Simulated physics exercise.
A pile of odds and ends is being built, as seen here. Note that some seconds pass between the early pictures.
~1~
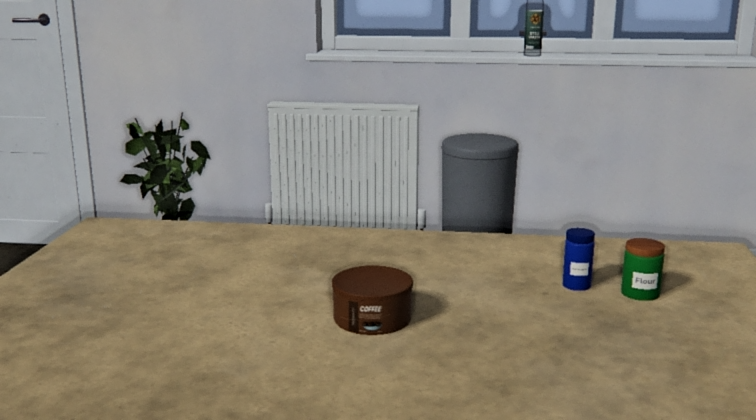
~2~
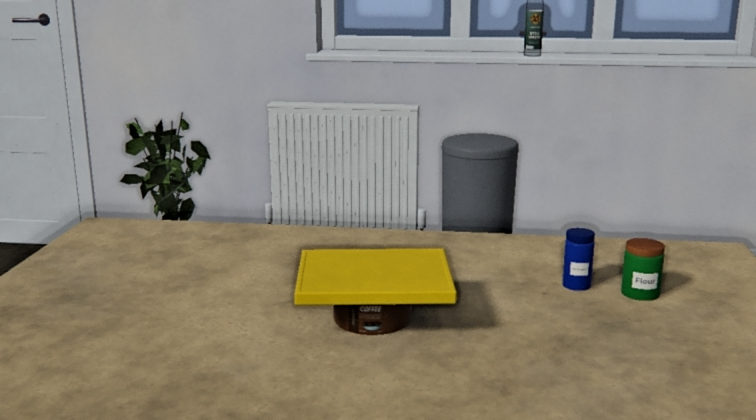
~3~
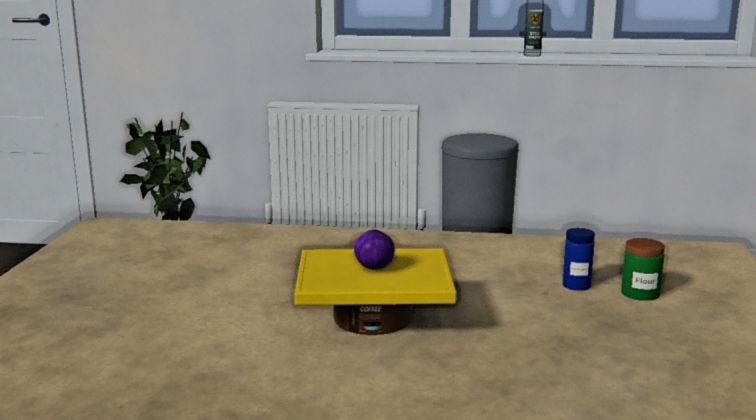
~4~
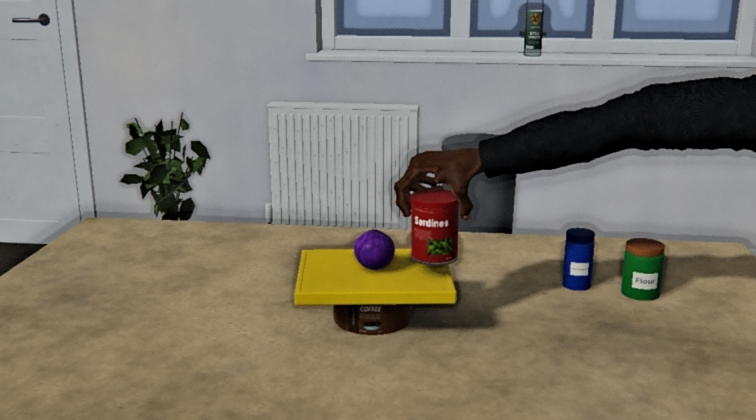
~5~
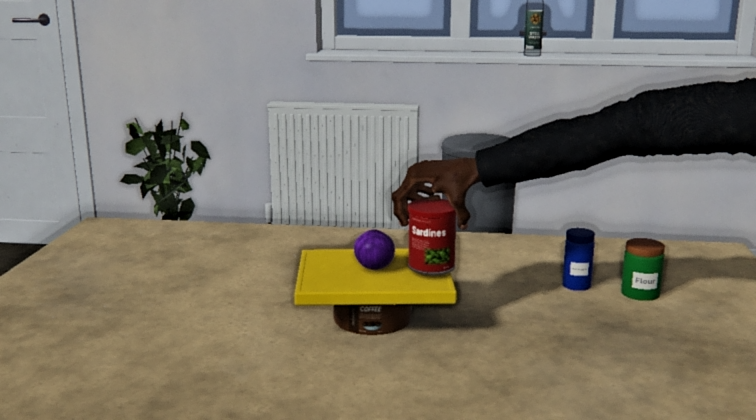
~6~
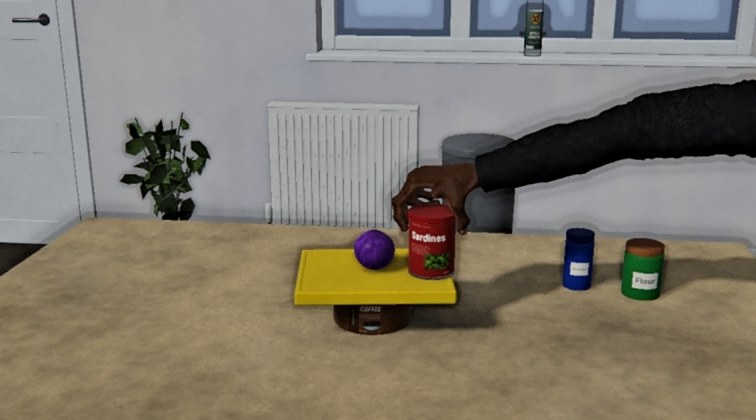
The clip opens on a round brown container on a table, with a blue shaker and green jar to the right. A yellow tray appears on top of it, then a purple onion on the tray. A hand reaches in from the right and lowers a red sardines can onto the tray's right side.
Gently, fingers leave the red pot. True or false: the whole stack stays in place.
True.
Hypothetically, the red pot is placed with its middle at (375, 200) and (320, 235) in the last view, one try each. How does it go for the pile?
It caves in in the first case and survives in the second case.
Then, 0.90 s past the last view, nothing moves.
Then, 2.00 s past the last view, red pot resting near (433, 242).
Finally, all 6 still in place. Final places as the last picture's camera would see them, red pot near (433, 242). The pile keeps its balance.
